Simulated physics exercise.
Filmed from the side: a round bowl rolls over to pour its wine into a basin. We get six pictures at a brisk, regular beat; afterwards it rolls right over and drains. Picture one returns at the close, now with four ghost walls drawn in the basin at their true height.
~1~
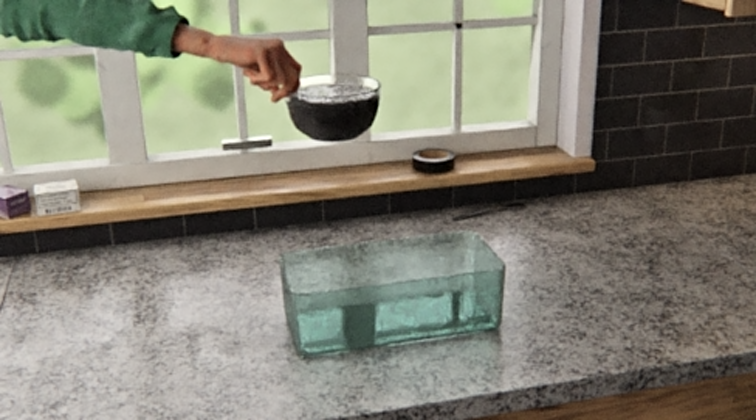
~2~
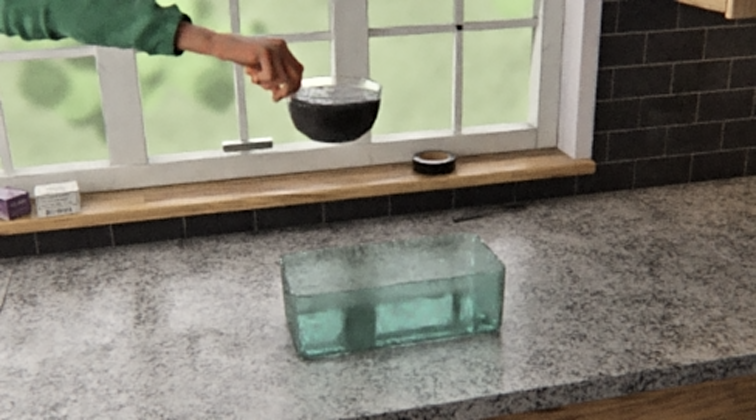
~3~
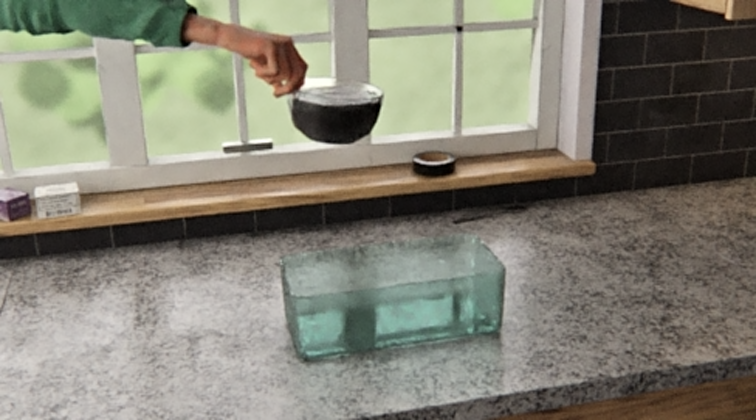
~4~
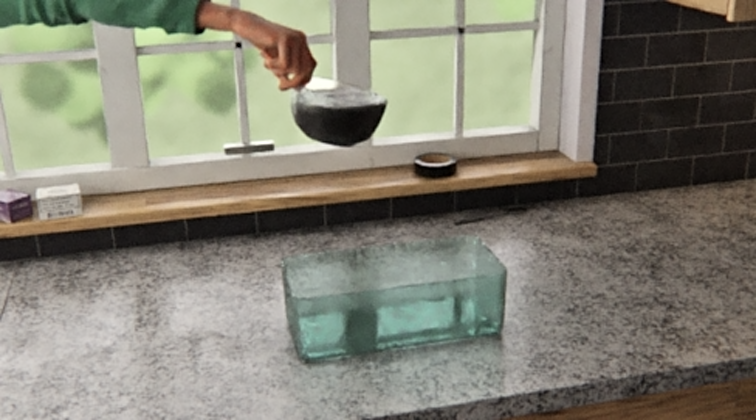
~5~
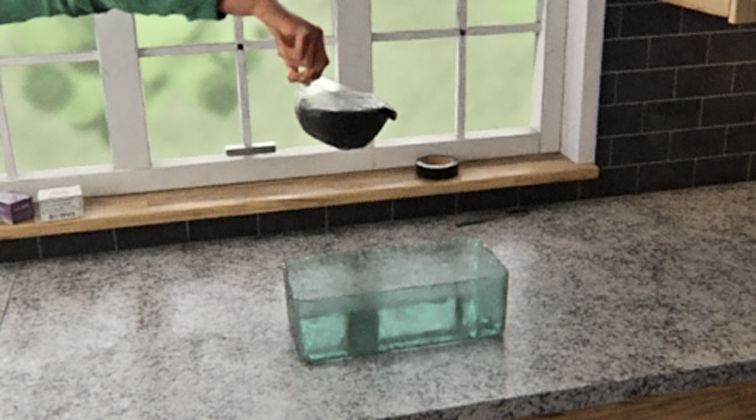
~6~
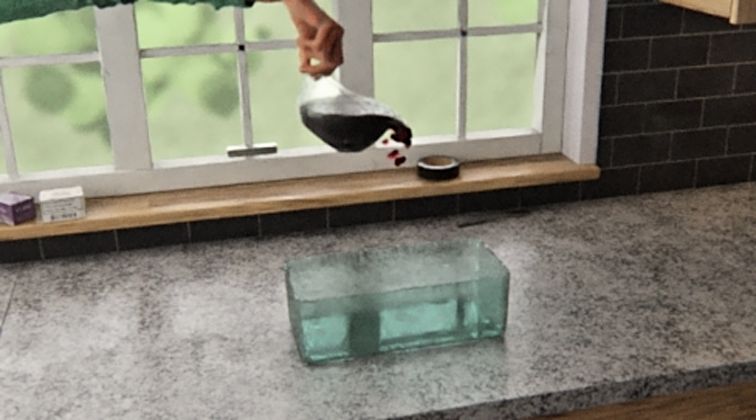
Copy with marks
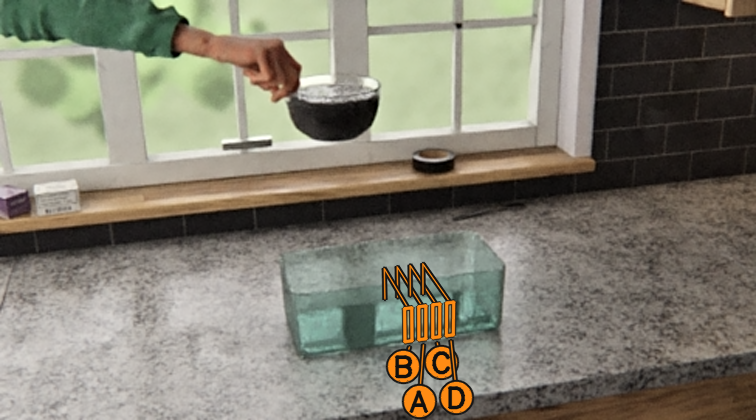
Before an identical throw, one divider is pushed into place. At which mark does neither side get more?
Use position D.
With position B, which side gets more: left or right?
The right one.
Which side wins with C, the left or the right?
The right one.
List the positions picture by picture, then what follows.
In the first frame, upright, lip at (378, 81); basin from (297, 355) to (501, 326); nothing has left yet.
In the second frame, upright, lip at (379, 84); nothing has left yet.
In the third frame, tipped about 7°, lip at (381, 90); nothing has left yet.
In the fourth frame, tipped about 16°, lip at (385, 98); nothing has left yet.
In the fifth frame, tipped about 27°, lip at (387, 110); wine is over the lip, down to (392, 115).
In the sixth frame, tipped about 40°, lip at (388, 122); wine is over the lip, down to (400, 162).
In orange, A at (423, 344); B at (409, 346); C at (437, 342); D at (450, 340).
If A is chosen, about 17 % ends left of the wall and 80 % right of it; 3 % is lost outside.
If B is chosen, about 9 % ends left of the wall and 88 % right of it; 3 % is lost outside.
If C is chosen, about 30 % ends left of the wall and 67 % right of it; 3 % is lost outside.
If D is chosen, about 48 % ends left of the wall and 49 % right of it; 3 % is lost outside.
